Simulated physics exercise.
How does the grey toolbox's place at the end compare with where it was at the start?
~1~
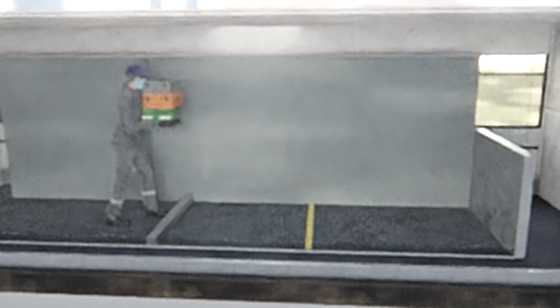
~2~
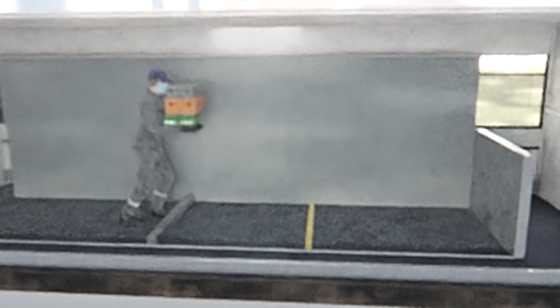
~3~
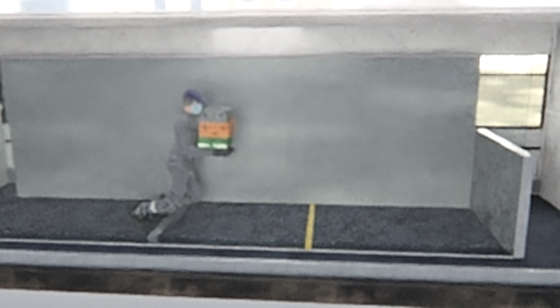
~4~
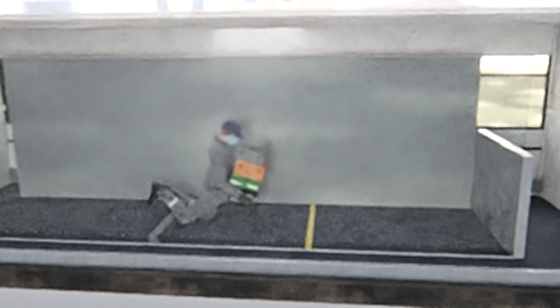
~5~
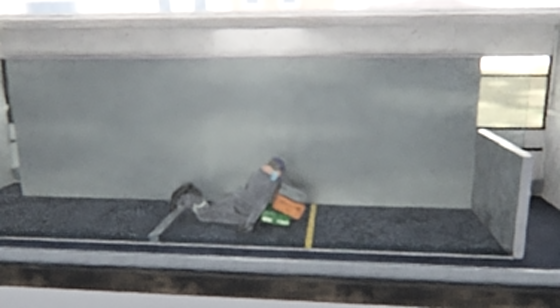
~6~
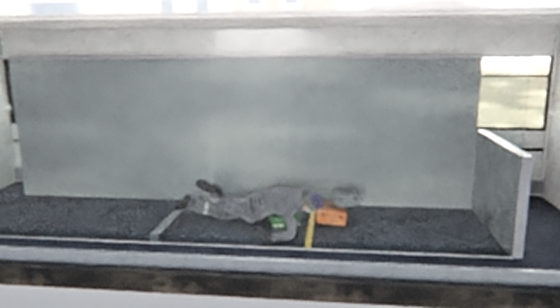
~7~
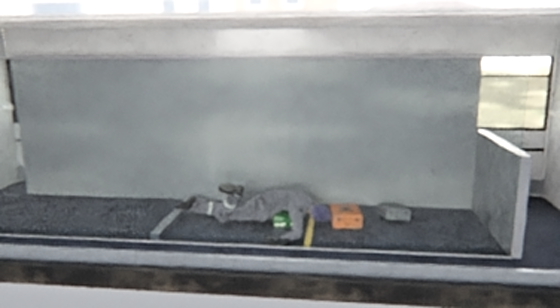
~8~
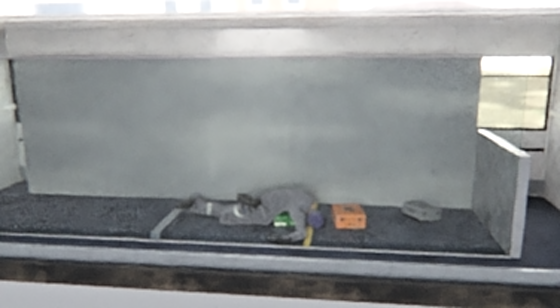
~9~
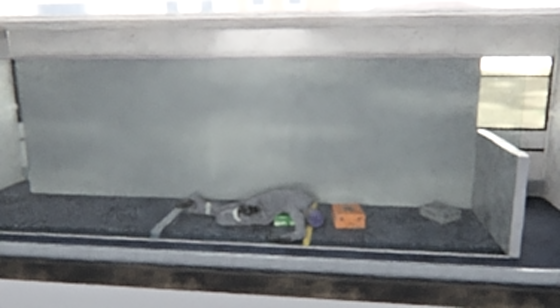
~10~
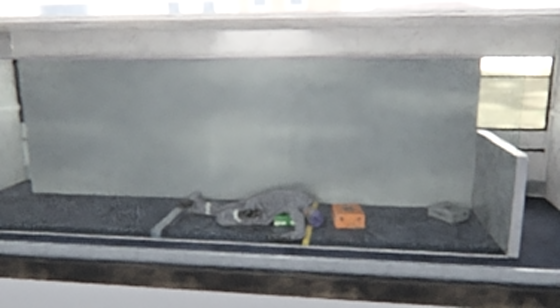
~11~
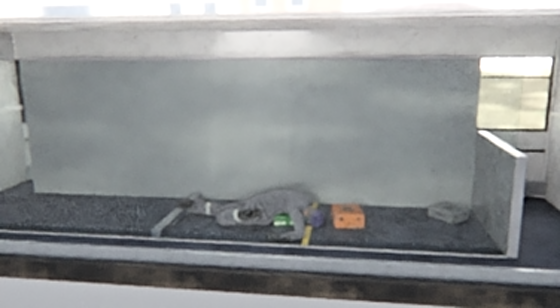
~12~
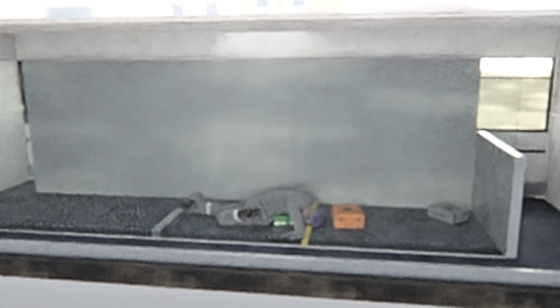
At the start it was at the top of the stack held by the figure on the left, but at the end it lay on the floor well past the yellow line, near the low wall on the right.
